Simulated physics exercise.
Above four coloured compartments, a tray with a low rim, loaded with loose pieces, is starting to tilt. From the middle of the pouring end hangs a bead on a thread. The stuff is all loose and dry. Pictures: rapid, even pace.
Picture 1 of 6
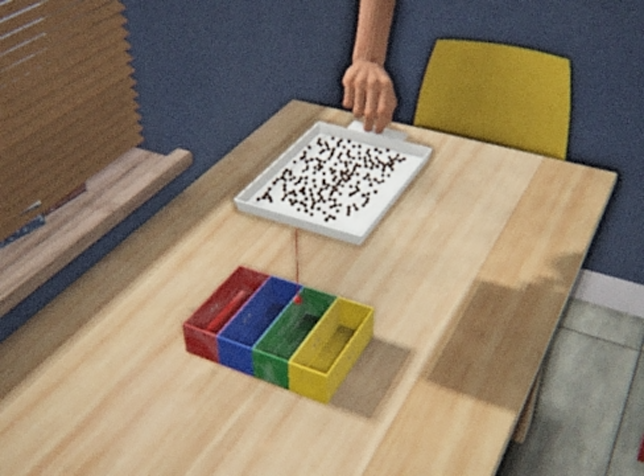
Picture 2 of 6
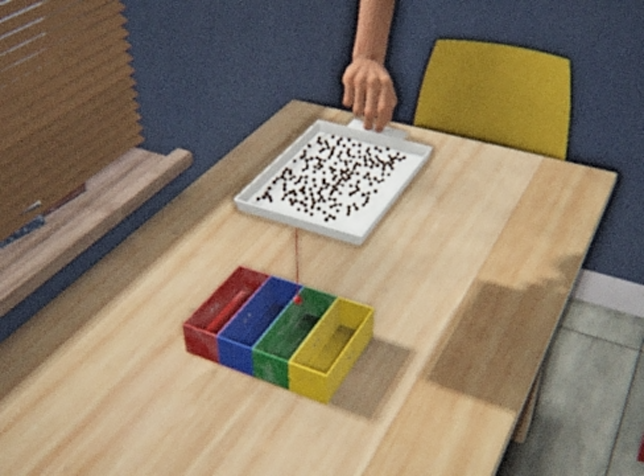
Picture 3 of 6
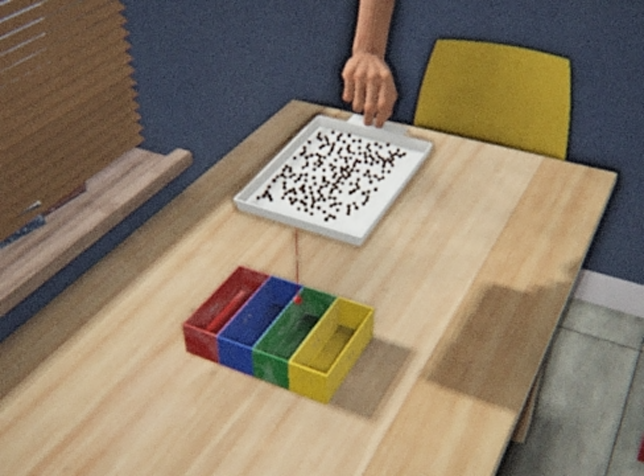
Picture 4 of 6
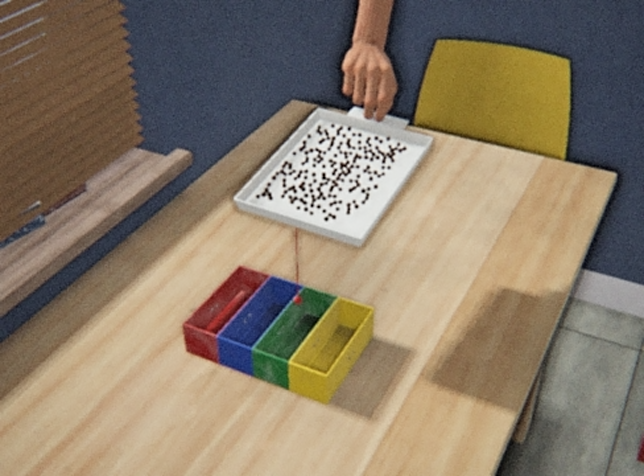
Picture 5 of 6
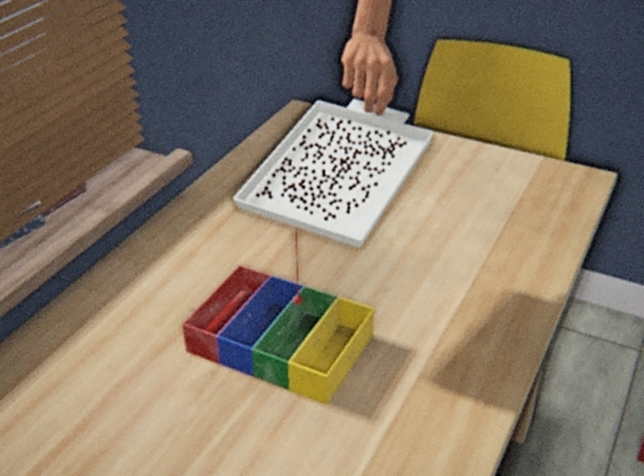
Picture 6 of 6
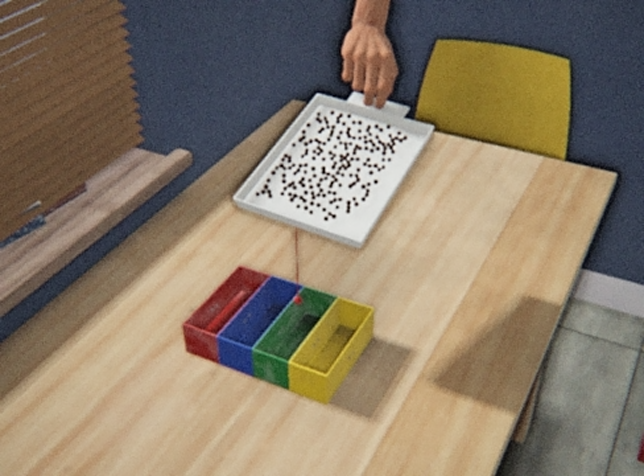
On a wooden table, a hand slowly tilting a white tray of small dark pieces behind red, blue, green and yellow compartments.
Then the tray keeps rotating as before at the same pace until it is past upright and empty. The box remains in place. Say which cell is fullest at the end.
The yellow cell is fullest at the end.
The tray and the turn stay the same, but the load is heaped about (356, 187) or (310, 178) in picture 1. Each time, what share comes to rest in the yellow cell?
Share in order: Roughly 70 %, 50 %.
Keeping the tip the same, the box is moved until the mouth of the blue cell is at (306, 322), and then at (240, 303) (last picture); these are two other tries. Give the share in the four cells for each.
First 100 %, then 50 %.
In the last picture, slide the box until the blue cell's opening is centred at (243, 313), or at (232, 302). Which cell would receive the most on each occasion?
Case 1 - the yellow one; case 2 - that yellow cell.
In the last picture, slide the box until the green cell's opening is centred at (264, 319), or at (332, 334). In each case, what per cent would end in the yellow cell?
Trial 1 about 30 %, trial 2 about 20 %.
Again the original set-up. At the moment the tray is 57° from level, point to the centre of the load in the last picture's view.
The middle of the pieces shows up near (327, 222).
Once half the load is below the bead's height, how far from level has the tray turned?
A tilt of roughly 105°.
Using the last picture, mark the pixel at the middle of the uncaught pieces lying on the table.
Close to pixel (407, 386) in the last view.
Just after the last frame, tray tipped steeply; almost all on the tray; just a few in the yellow cell; just a few falling or outside the box.
A moment on, tray tipped right over; the larger part on the tray; about a tenth in the yellow cell; just a few in the green cell; just a few in the blue cell; about a tenth falling or outside the box.
Further on, tray tipped past a quarter turn; roughly two thirds in the yellow cell; roughly a quarter in the green cell; just a few in the blue cell; about a tenth falling or outside the box.
When it is over, tray tipped past a quarter turn; roughly two thirds in the yellow cell; roughly a quarter in the green cell; just a few in the blue cell; not one in the red cell; about a tenth outside the box.
